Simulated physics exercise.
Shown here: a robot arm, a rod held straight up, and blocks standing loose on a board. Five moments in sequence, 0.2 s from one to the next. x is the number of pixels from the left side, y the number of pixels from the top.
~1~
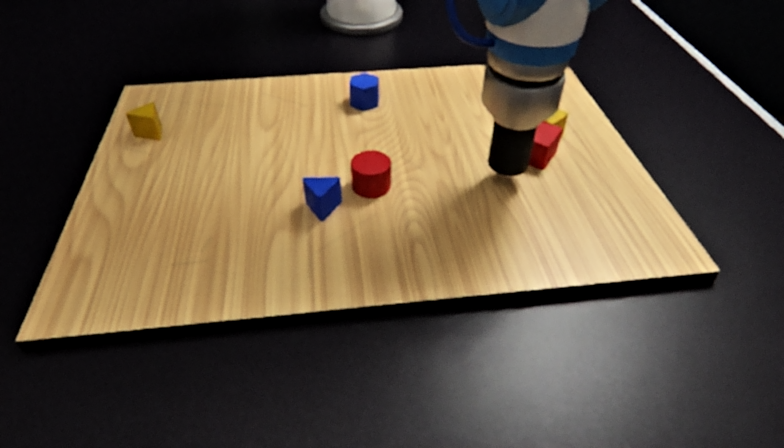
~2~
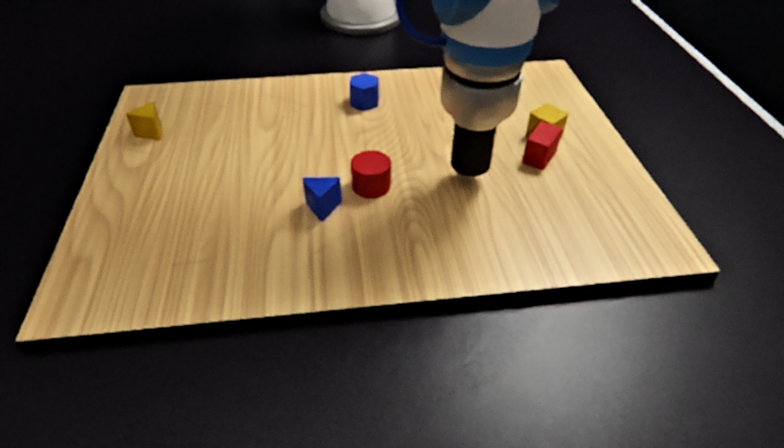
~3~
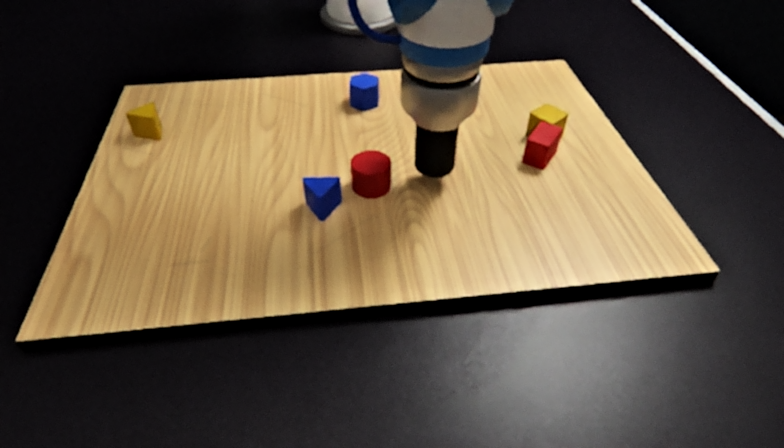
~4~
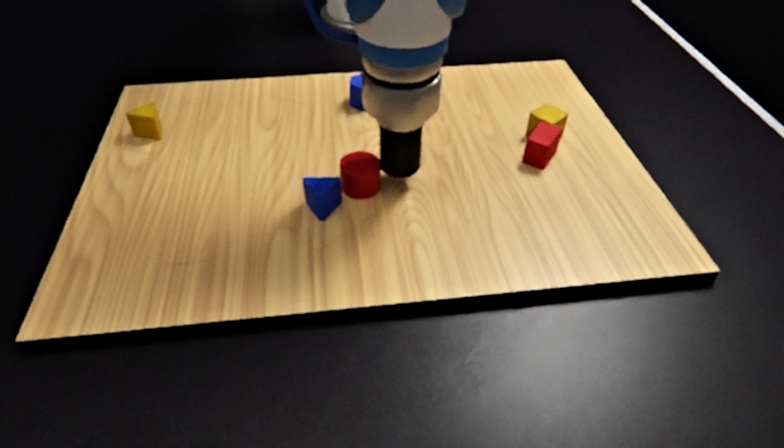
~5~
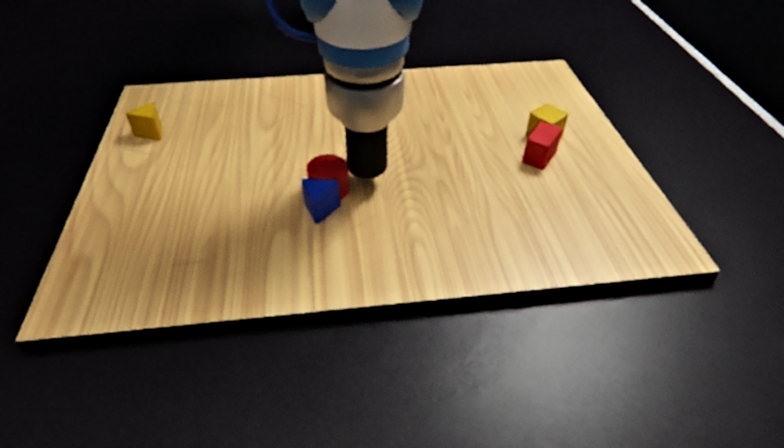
A robot arm with a black rod held upright works over a pale wooden board on a black surface, seen from above at an angle by a still camera. A red cylinder and blue triangular block sit near the middle, a blue block behind, a yellow triangular block at left, and red and yellow blocks at right. The rod slides left and pushes the cylinder against the blue triangular block, which shifts slightly.
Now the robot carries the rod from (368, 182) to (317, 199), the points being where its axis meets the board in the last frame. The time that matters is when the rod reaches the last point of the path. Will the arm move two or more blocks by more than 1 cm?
It seems so.
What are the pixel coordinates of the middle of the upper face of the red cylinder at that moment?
Near (272, 174).
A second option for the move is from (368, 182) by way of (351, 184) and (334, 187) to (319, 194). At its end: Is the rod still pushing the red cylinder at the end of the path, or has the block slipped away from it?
When the path ends, it will sit ahead of the rod.
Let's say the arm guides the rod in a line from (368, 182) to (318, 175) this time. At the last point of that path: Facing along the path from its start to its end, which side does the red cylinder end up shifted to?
Out to the left.
The first path, step by step. Halfway along, rod (341, 176); blue triangular block (314, 189), turned 20° anticlockwise; red cylinder (299, 170).
At the end, rod (315, 184); blue triangular block (307, 196); red cylinder (272, 174).
